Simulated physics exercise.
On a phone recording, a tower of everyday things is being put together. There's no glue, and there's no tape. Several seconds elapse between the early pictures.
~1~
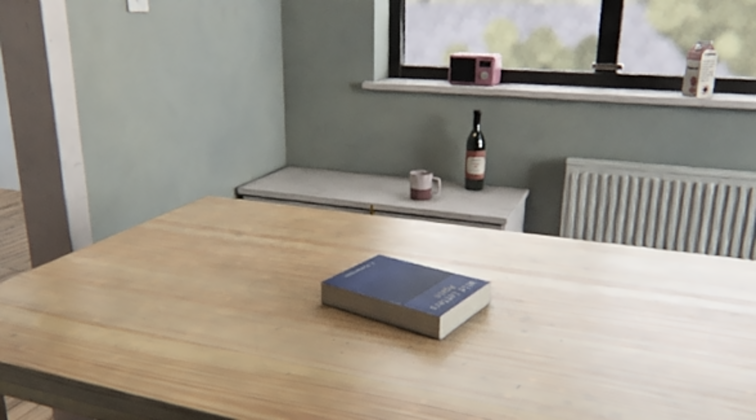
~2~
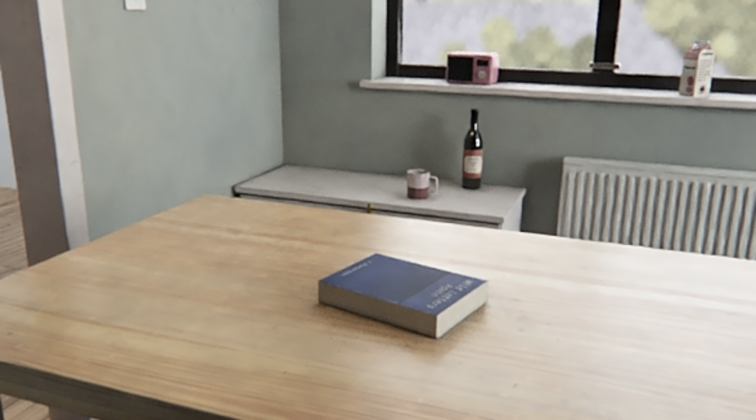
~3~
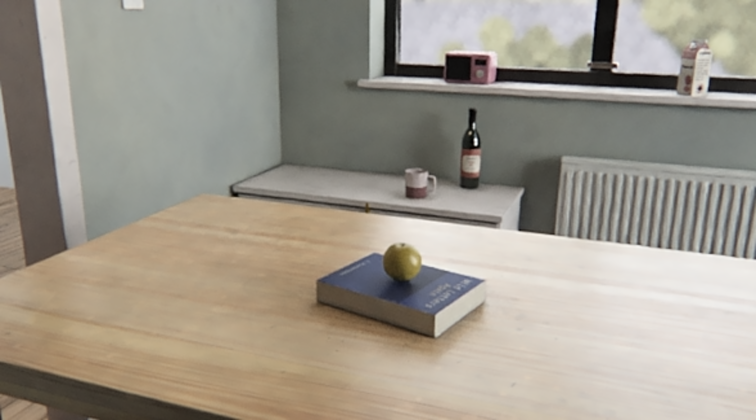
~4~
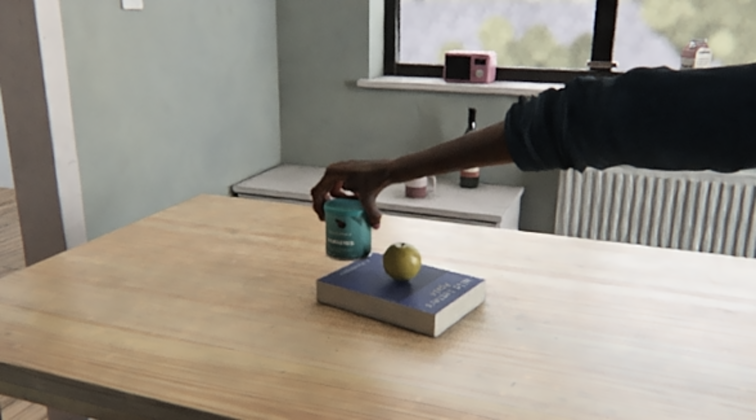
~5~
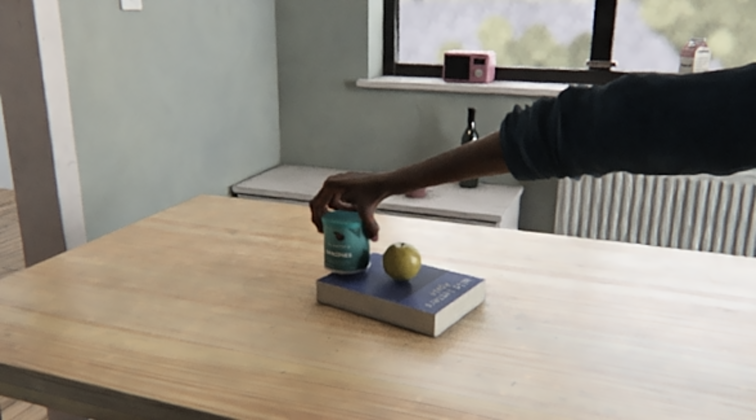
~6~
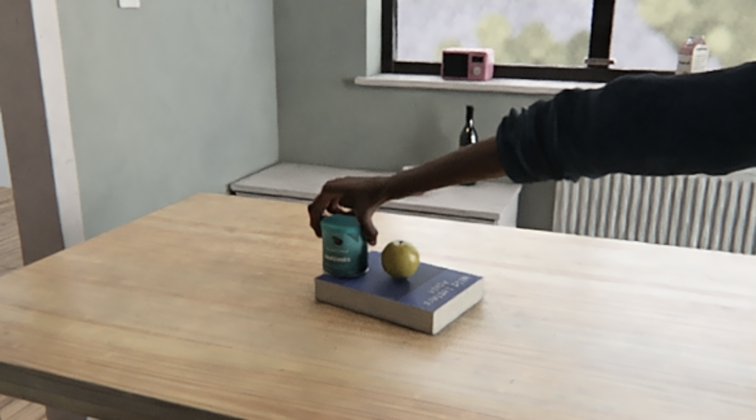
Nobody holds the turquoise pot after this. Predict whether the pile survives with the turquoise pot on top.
The pile will stay secure.
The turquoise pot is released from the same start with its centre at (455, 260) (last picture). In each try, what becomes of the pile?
Next, the heap stays put.
Then, 0.20 s later than the last frame, all is still.
Then, 0.60 s later than the last frame, turquoise pot resting near (345, 245).
When it is over, all 3 as before. End places, in pixels of the last picture, turquoise pot near (345, 245). The pile holds.
